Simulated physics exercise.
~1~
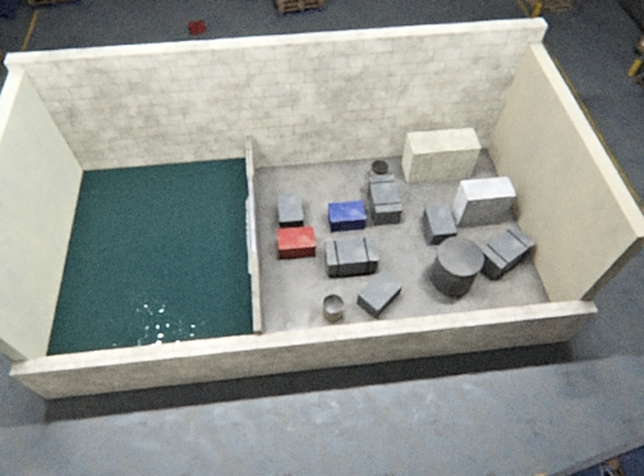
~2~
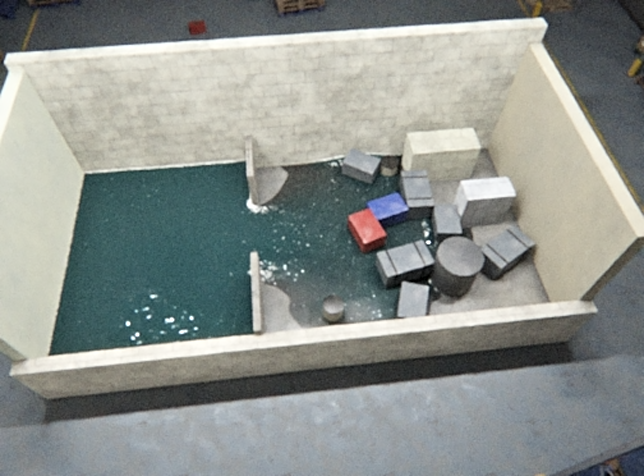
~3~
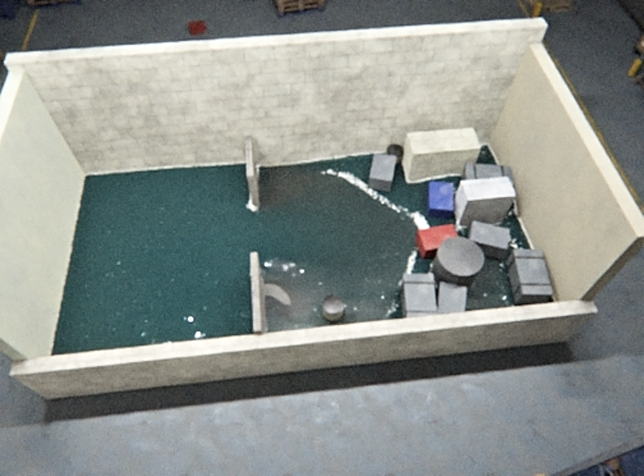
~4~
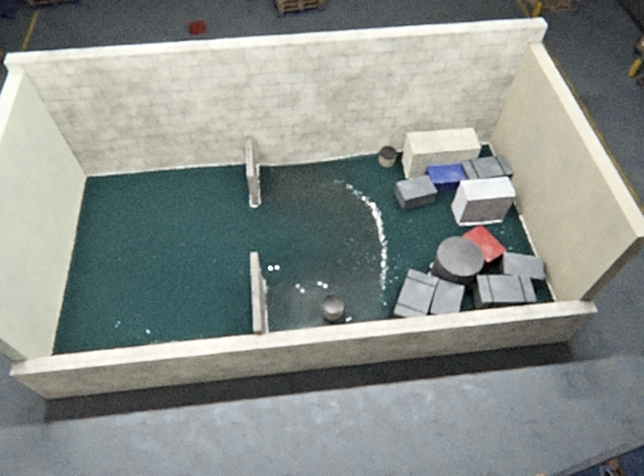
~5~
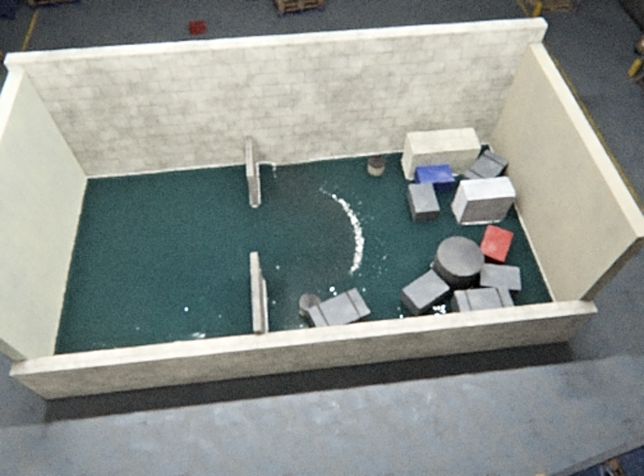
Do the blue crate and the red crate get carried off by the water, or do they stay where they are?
Both the blue crate and the red crate get carried off. The water sweeps them over to the right side of the room.
